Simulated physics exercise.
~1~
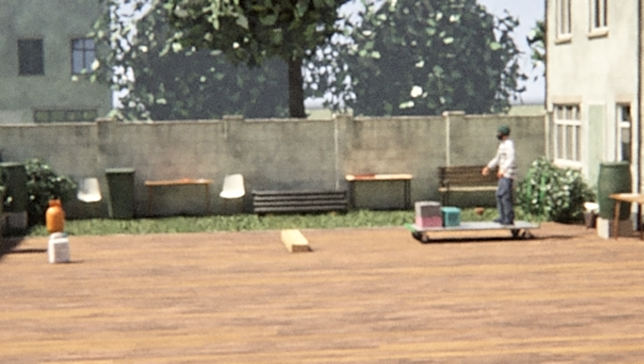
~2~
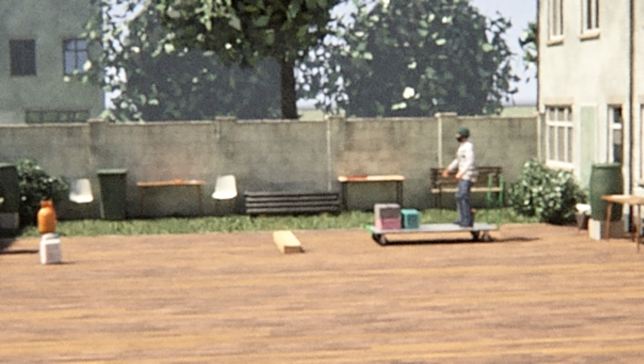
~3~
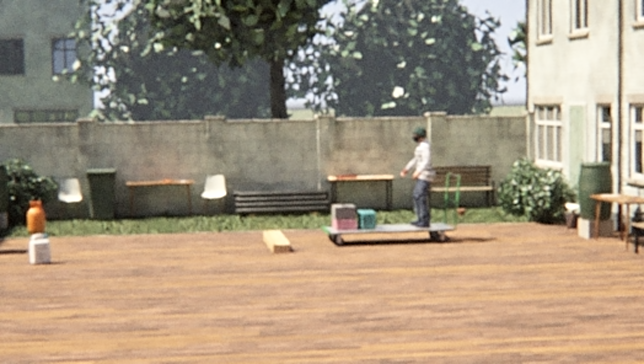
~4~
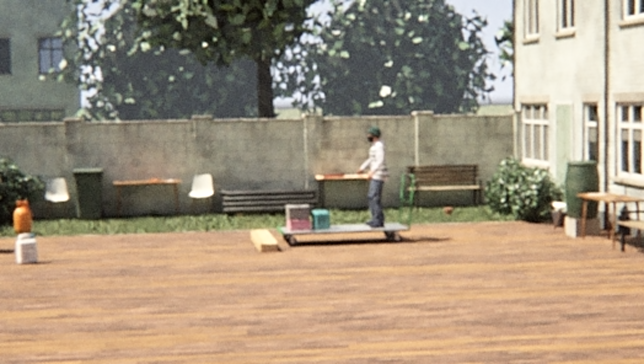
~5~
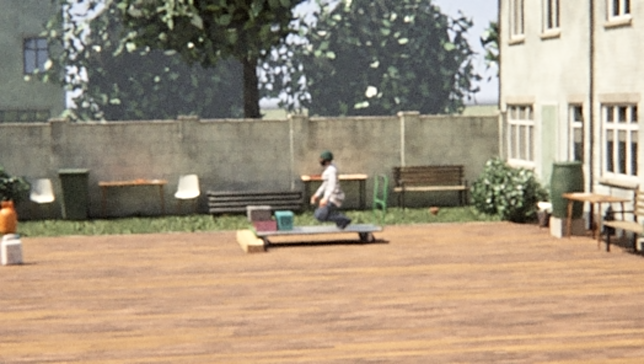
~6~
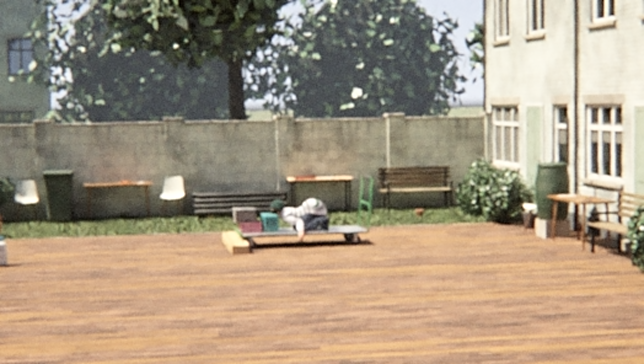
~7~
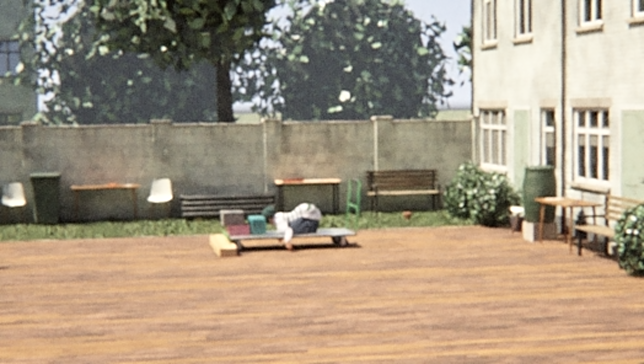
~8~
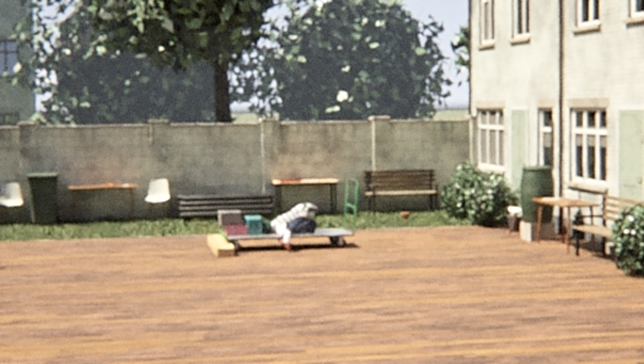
A person in a pale top, dark trousers and a green cap stands on a low flatbed trolley rolling left across a brown plank deck, seen from a distance and side-on. Ahead of the rider sit a grey carton, a pink parcel and a teal suitcase, while benches, white chairs and a tree line the wall behind, with a pale house at right. The view pans slightly right as the trolley nears a light wooden sill. It stops against the sill, and the rider's legs fold. The rider slumps forward and lies crumpled on the trolley behind the boxes, which all stay aboard.
